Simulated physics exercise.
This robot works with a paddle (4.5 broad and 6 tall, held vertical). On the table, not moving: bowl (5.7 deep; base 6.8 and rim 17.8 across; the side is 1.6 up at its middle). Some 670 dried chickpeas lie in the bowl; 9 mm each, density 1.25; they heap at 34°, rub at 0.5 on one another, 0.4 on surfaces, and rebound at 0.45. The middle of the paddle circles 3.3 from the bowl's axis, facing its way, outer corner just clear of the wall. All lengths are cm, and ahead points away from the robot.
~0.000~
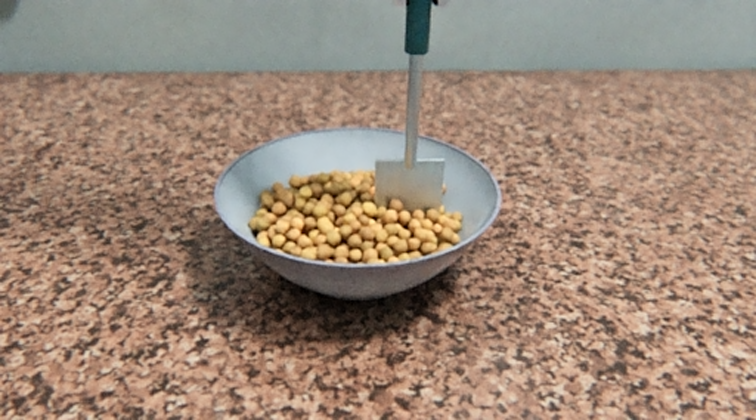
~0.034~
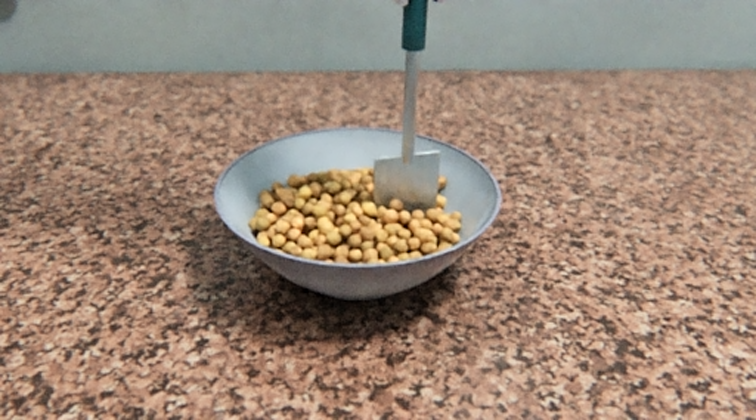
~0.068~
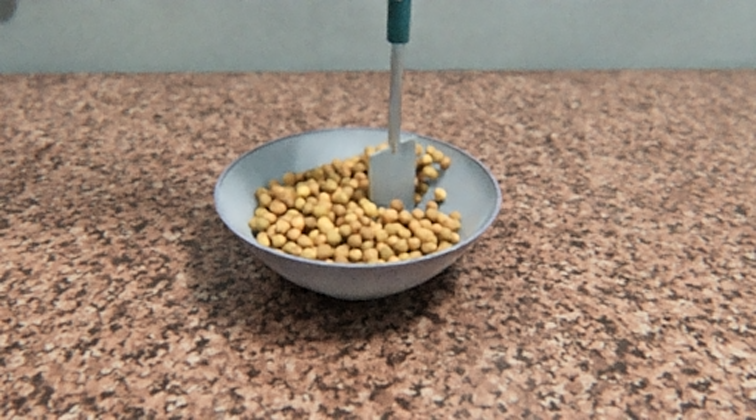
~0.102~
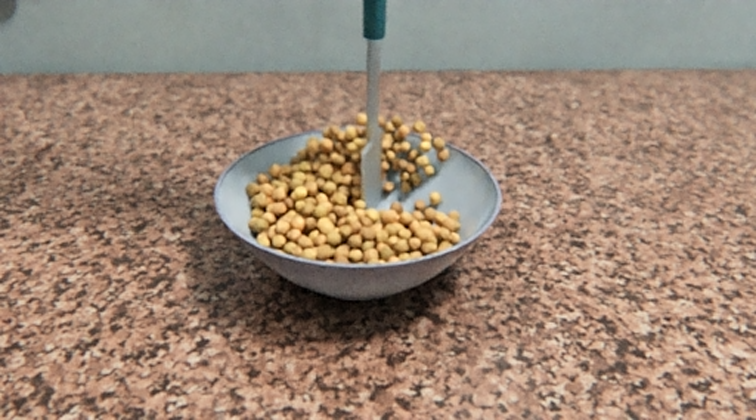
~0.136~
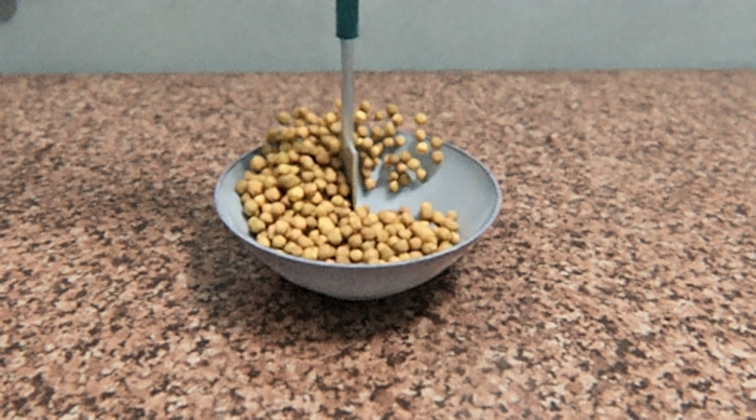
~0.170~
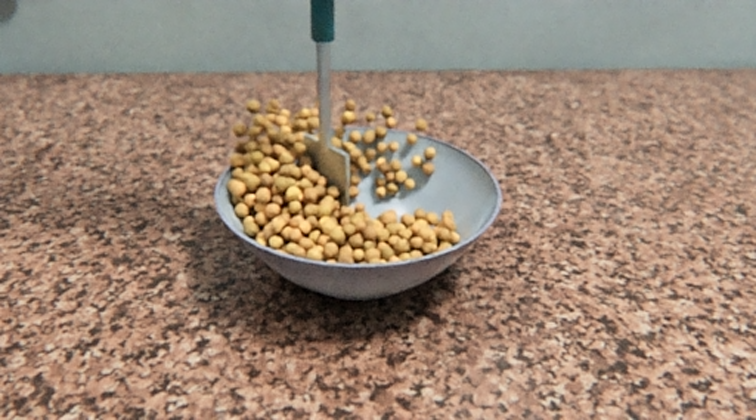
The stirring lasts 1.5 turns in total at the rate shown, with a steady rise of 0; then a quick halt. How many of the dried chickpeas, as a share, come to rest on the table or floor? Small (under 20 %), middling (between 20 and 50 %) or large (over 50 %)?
Share on the table or floor: Middling (between 20 and 50 %).
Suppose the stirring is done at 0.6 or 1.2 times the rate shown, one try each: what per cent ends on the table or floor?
About 10 and 45 per cent.
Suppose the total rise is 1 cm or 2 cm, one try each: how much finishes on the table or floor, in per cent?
Some 30 and 25 per cent.
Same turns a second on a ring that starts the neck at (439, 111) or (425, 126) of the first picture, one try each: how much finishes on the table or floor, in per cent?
About 30 and 45 per cent.
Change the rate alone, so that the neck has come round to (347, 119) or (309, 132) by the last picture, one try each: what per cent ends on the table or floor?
About 20 and 45 per cent.
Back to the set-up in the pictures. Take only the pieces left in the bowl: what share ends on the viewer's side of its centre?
Roughly 55 per cent.
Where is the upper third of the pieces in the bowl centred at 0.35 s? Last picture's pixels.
Near (416, 235).
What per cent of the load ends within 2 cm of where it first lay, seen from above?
About 5 per cent.
After 0.35 s, 287° round, highest piece 9 above the table; 541 in the bowl, 73 on the table or floor, 56 in flight or on the tool.
After 0.53 s, 84° round, highest piece 8 above the table; 478 in the bowl, 171 on the table or floor, 21 in flight or on the tool.
After 0.82 s, 180° round, highest piece 6 above the table; 430 in the bowl, 238 on the table or floor, 2 in flight or on the tool.
After 1.52 s, 180° round, highest piece 6 above the table; 430 in the bowl, 240 on the table or floor.
In the end, 430 in the bowl, 240 on the table or floor. That is 36 % on the table or floor.
